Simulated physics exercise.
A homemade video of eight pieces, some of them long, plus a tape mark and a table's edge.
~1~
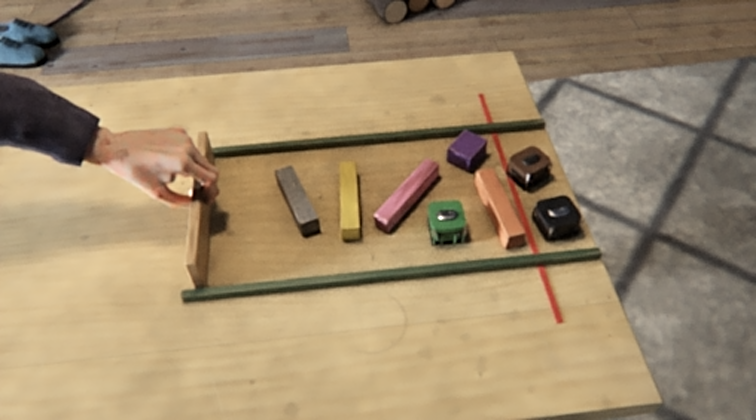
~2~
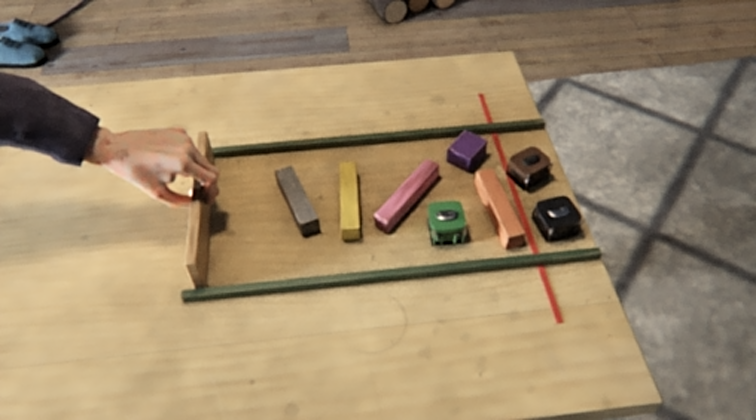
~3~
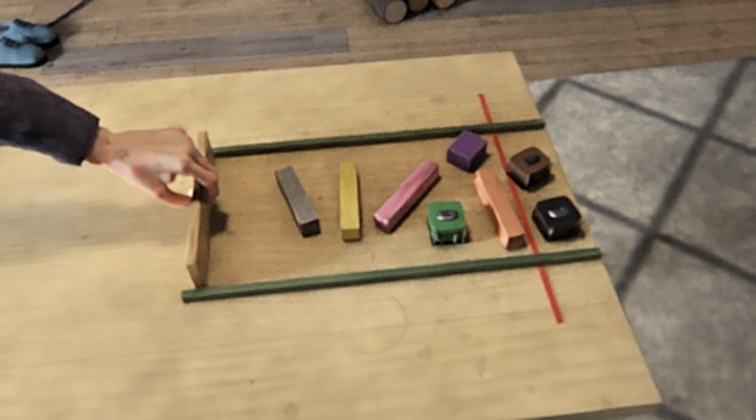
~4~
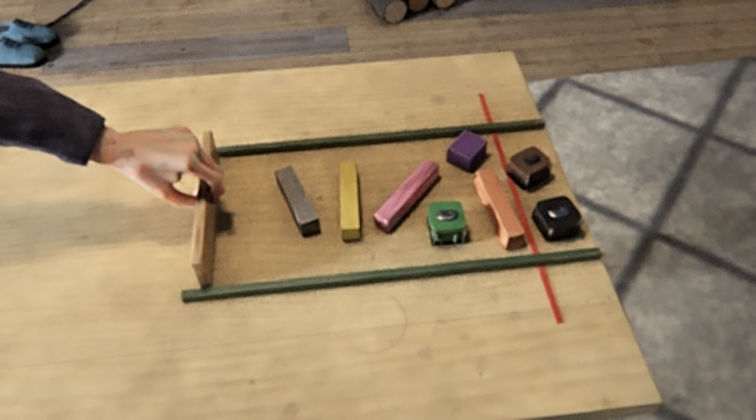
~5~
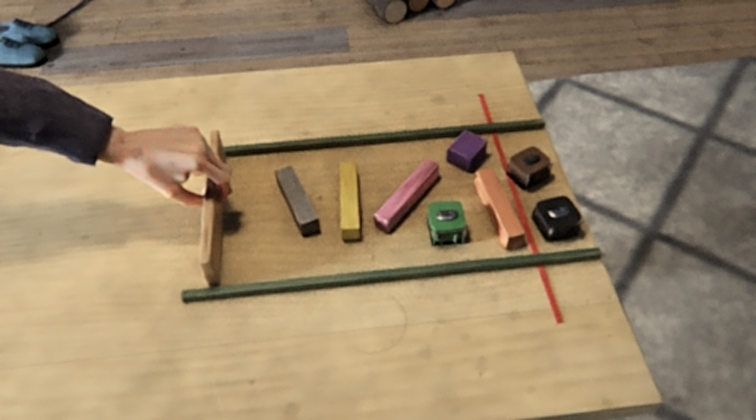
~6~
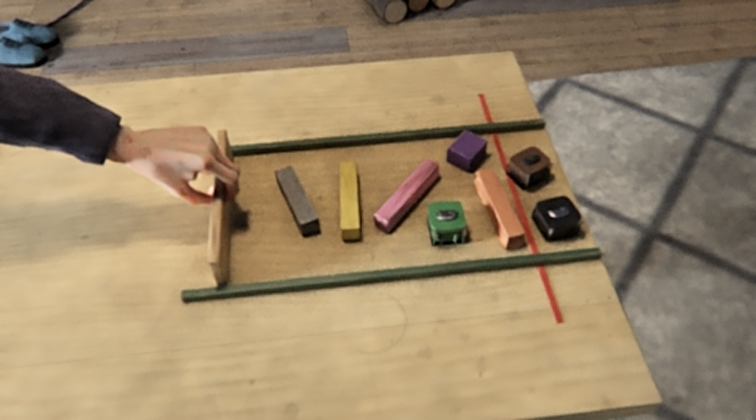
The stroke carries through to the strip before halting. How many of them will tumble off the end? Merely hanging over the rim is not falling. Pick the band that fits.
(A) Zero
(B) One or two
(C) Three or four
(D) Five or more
Three or four (C).
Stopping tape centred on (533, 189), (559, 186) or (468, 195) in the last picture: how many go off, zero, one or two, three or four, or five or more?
Trial 1 - five or more; trial 2 - more than four; trial 3 - none.
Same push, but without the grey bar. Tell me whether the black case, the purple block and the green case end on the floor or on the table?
Well, the black case topples off, the purple block is left in place and the green case is left in place.
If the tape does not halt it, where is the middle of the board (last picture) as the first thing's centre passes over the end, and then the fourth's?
At the first moment about (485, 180), at the next about (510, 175).
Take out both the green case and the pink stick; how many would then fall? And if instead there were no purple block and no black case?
It would be 2 and 2.
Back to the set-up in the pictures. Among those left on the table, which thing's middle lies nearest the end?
The one in question is the pink stick.
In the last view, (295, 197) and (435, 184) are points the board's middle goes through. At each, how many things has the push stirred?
1, then 6.
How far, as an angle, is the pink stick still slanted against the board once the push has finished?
Near 0 degrees.
Early on, none off yet; black case at rest near (556, 219); brown case at rest near (529, 168); orange bar at rest near (499, 207).
Finally, the number that fall off is three or four; lost, purple block, orange bar, brown case and black case.
